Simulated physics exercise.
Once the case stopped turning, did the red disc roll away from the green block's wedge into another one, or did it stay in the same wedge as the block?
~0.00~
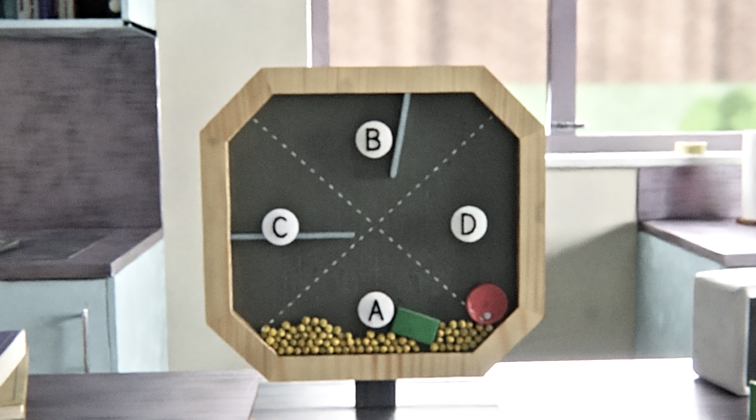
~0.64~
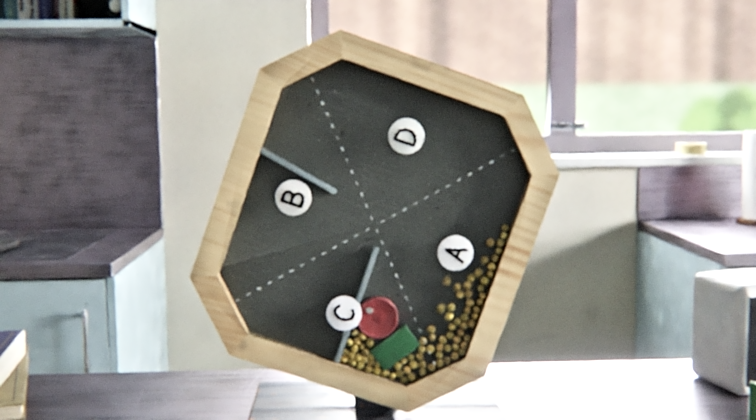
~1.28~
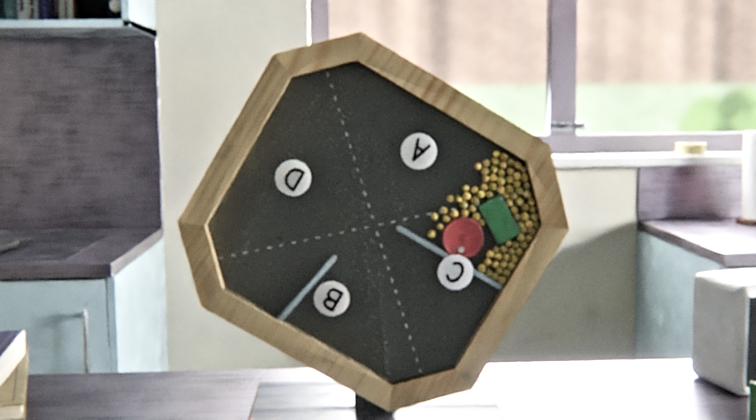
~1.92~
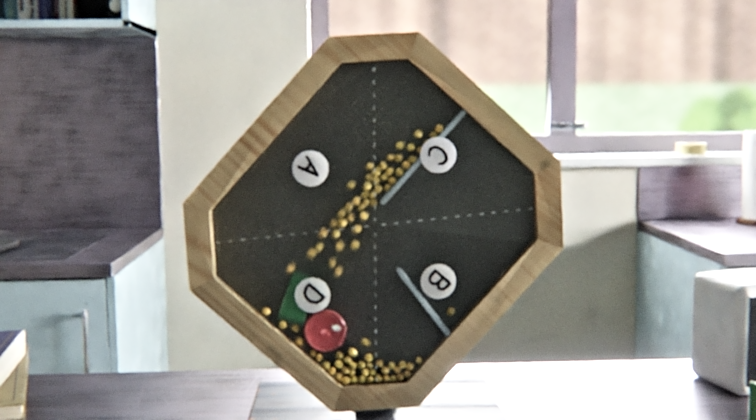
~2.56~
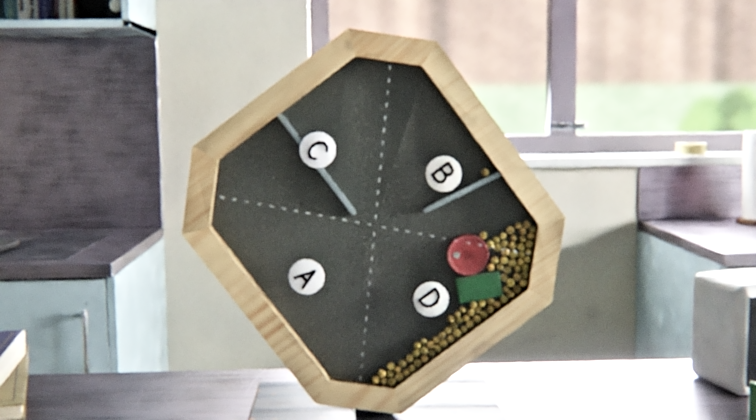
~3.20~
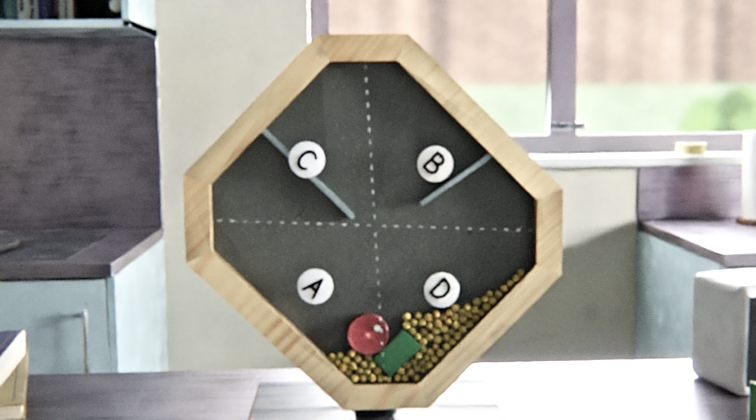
The red disc rolled away into wedge A, just across the line, while the green block came to rest in wedge D.
An eight-sided wooden-framed case, marked with four lettered wedges, turned anticlockwise most of the way round, carrying and spilling its small beads, red disc and green block, then stopped with the disc in A, the block in D and most beads in D.
